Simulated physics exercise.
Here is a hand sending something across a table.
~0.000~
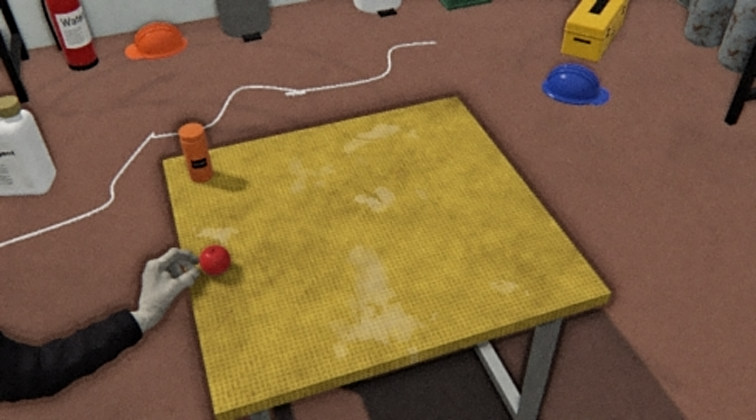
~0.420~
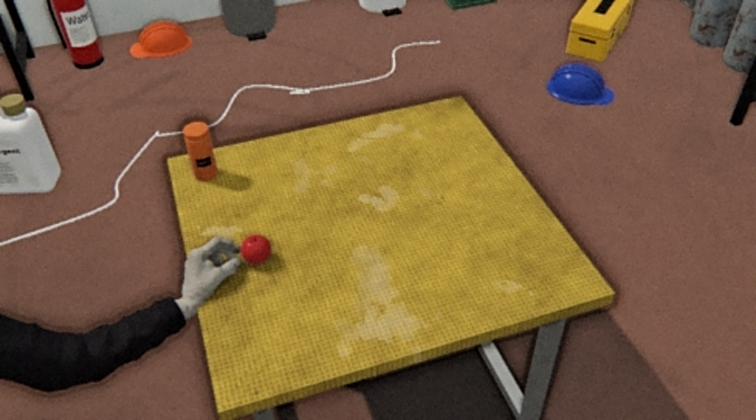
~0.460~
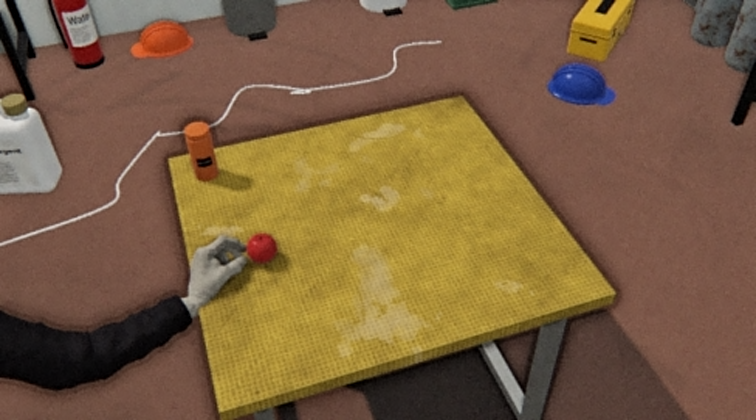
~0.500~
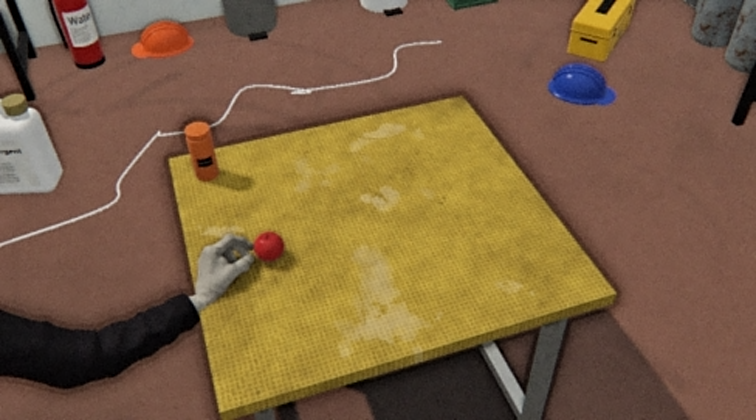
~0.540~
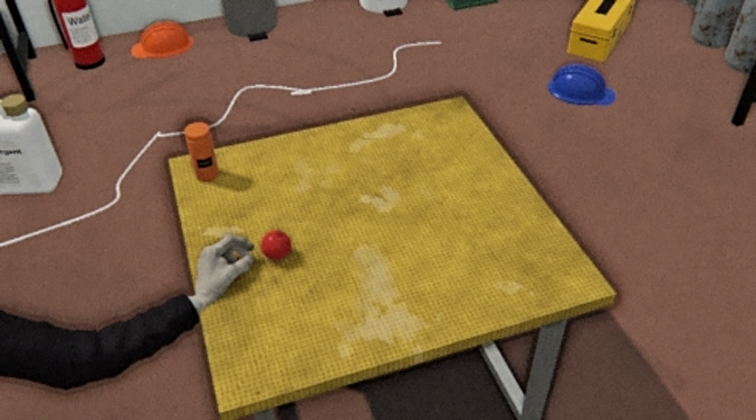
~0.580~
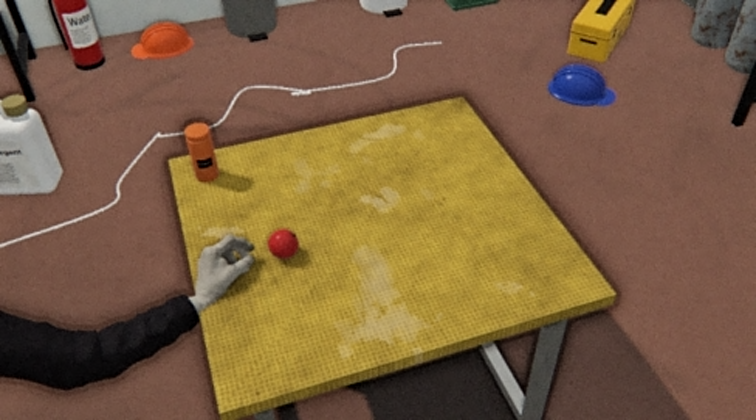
The video shows a hand in a dark sleeve moving a red apple a short way rightward across a yellow table, near an orange cylinder, then letting go as the apple moves slightly farther right, away from the now-still fingers.
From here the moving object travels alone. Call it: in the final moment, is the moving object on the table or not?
It is on the table.
After 0.68 s, red apple shifted about its own width near (300, 240).
After 0.88 s, red apple shifted well along near (327, 233).
After 0.98 s, red apple shifted well along near (338, 230).
After 1.28 s, red apple shifted well along near (360, 225).
In the end (1.9 s), moved from the start, red apple. At the end, from the last picture's camera, red apple near (366, 223).
